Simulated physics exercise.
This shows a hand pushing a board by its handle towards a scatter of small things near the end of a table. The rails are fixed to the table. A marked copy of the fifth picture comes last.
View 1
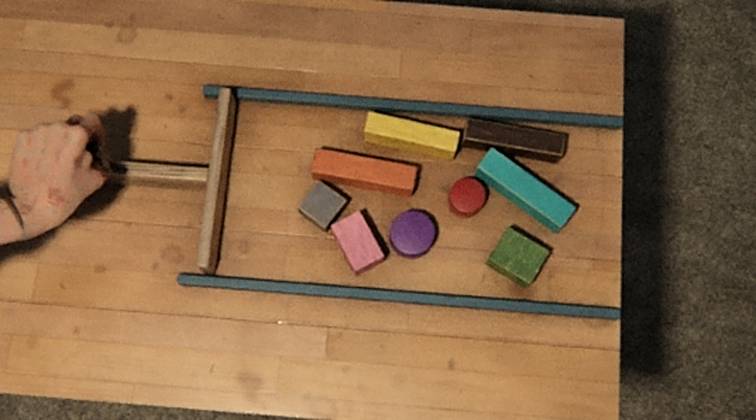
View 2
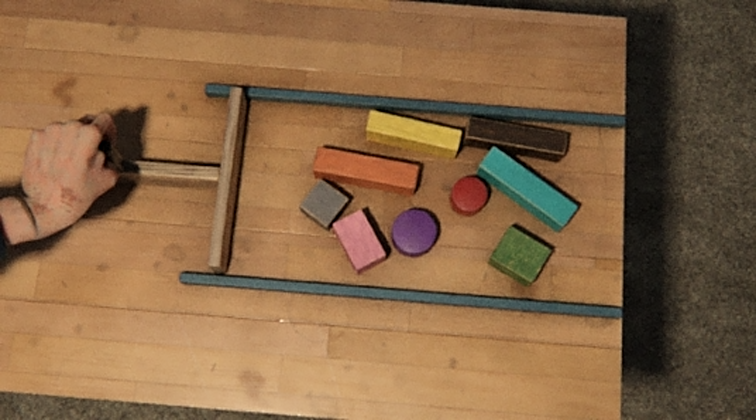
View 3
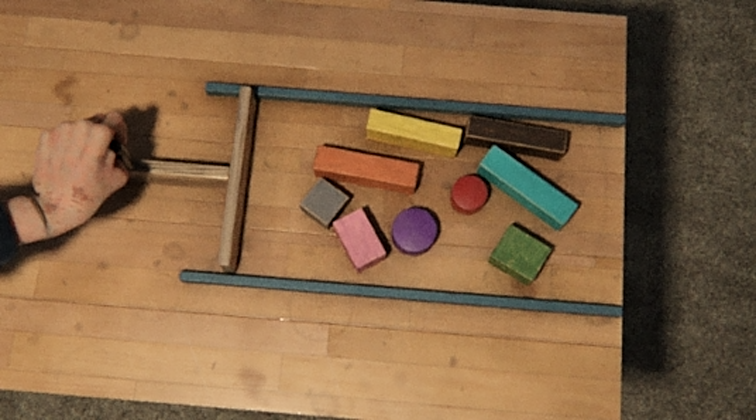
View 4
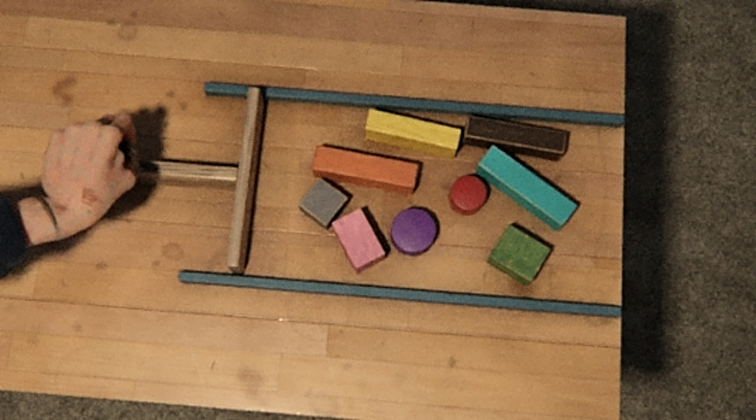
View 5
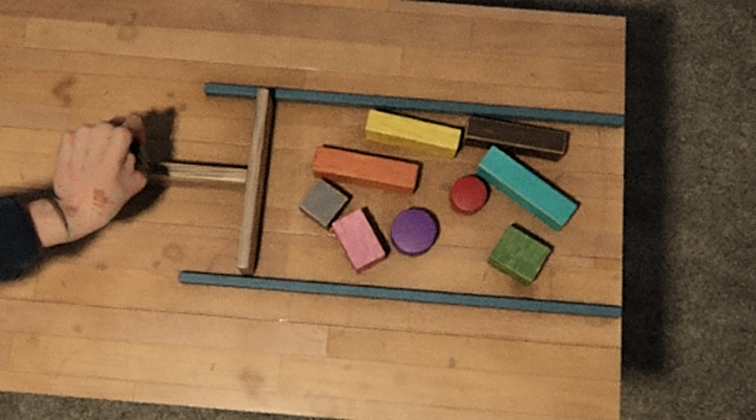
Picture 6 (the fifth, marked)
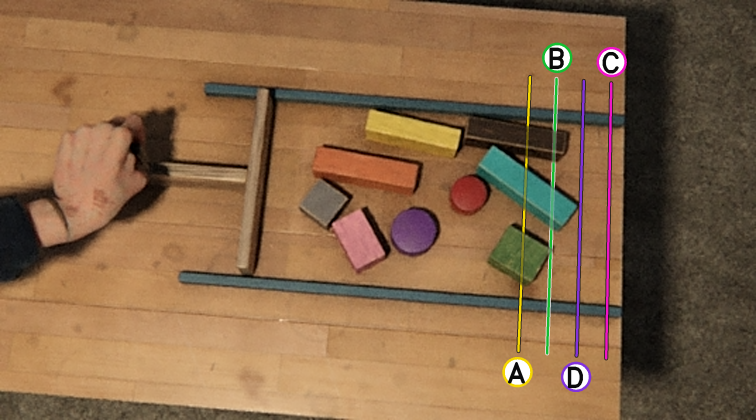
Hand sliding a wooden board by its handle slowly rightward between two blue rails, towards scattered coloured blocks that stay still.
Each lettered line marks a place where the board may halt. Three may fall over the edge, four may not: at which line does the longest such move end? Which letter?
It should halt at B.
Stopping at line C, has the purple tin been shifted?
Yes.
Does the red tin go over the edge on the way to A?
By then, no.
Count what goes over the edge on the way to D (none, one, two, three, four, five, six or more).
In all, six or more.
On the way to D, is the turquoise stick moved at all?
Yes.
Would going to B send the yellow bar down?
No.
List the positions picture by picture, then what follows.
The first frame shows red tin (466, 198); orange bar (364, 173); pink block (358, 244).
The second frame shows board (225, 174); green block (519, 257).
The third frame shows board (235, 173); grey block (325, 204).
The fourth frame shows board (244, 174); yellow bar (413, 134).
The fifth frame shows board (253, 176); red tin (467, 196); orange bar (365, 171); pink block (359, 242).
On the marked copy, A at (524, 209); B at (552, 211); C at (609, 215); D at (580, 213).
Taking B. A third of the way, board (361, 184); red tin (480, 201); yellow bar (420, 135).
Two thirds of the way, board (470, 193); black bar (620, 135); turquoise stick (590, 198).
When it is over, board (554, 200); turquoise stick over the edge; black bar over the edge; three fallen.
As for the rest, A is within the limit but short; C drops nine; D drops seven.
